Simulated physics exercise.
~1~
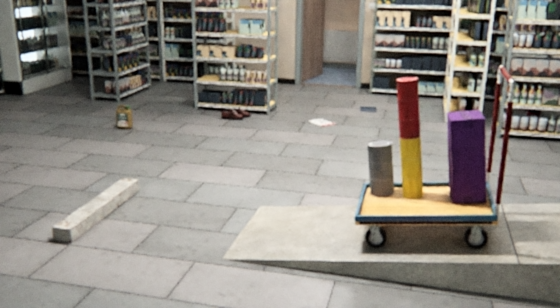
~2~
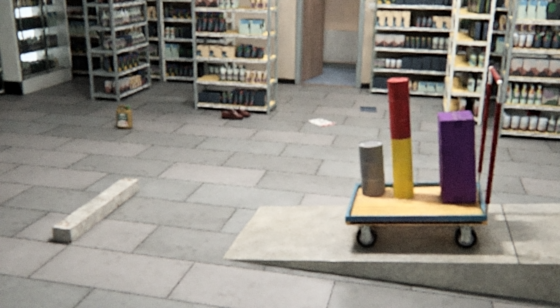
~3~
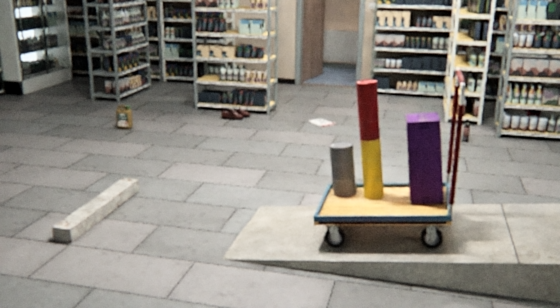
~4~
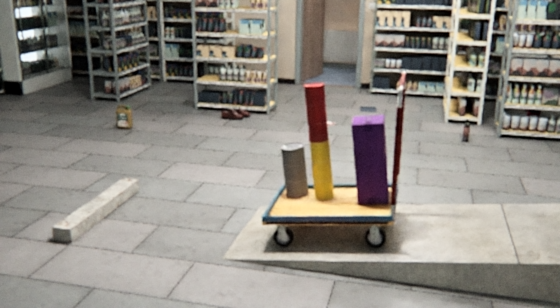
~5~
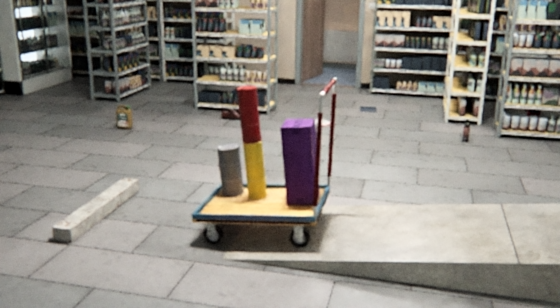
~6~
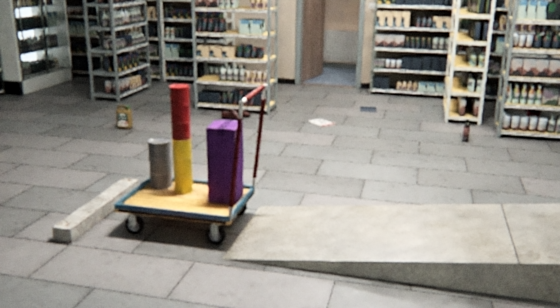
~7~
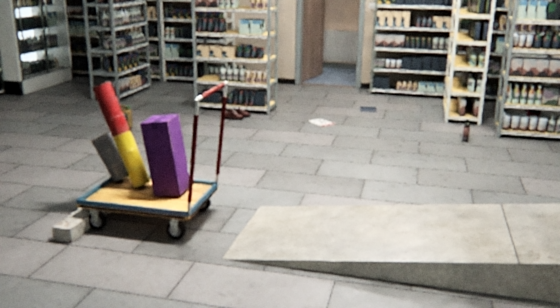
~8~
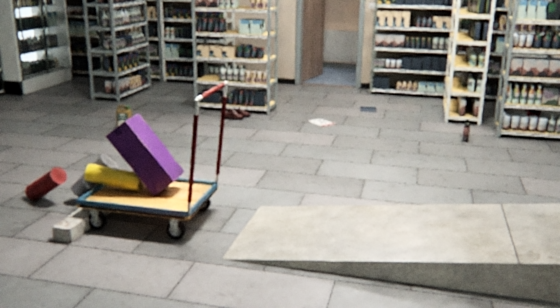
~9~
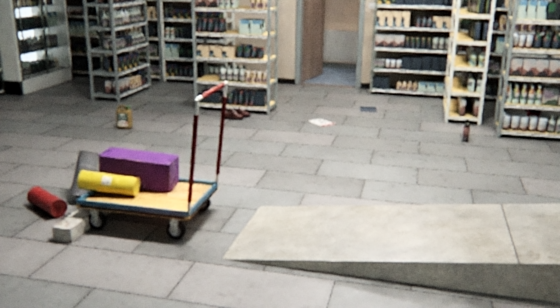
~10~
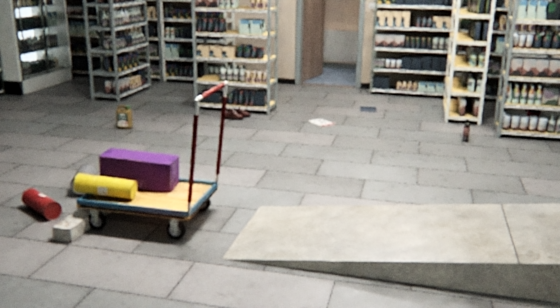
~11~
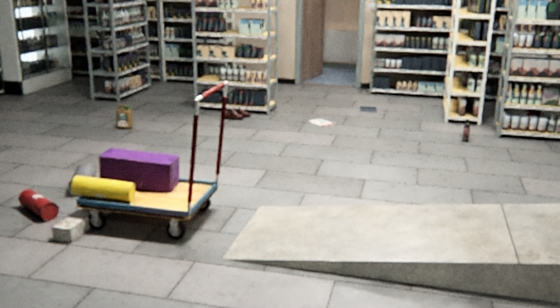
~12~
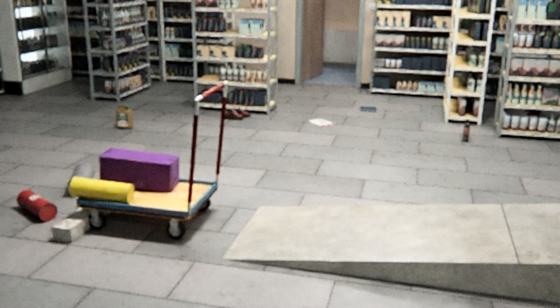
Loaded trolley rolling left down a ramp into a kerb, canisters and purple box toppling, red canister ending on the floor.
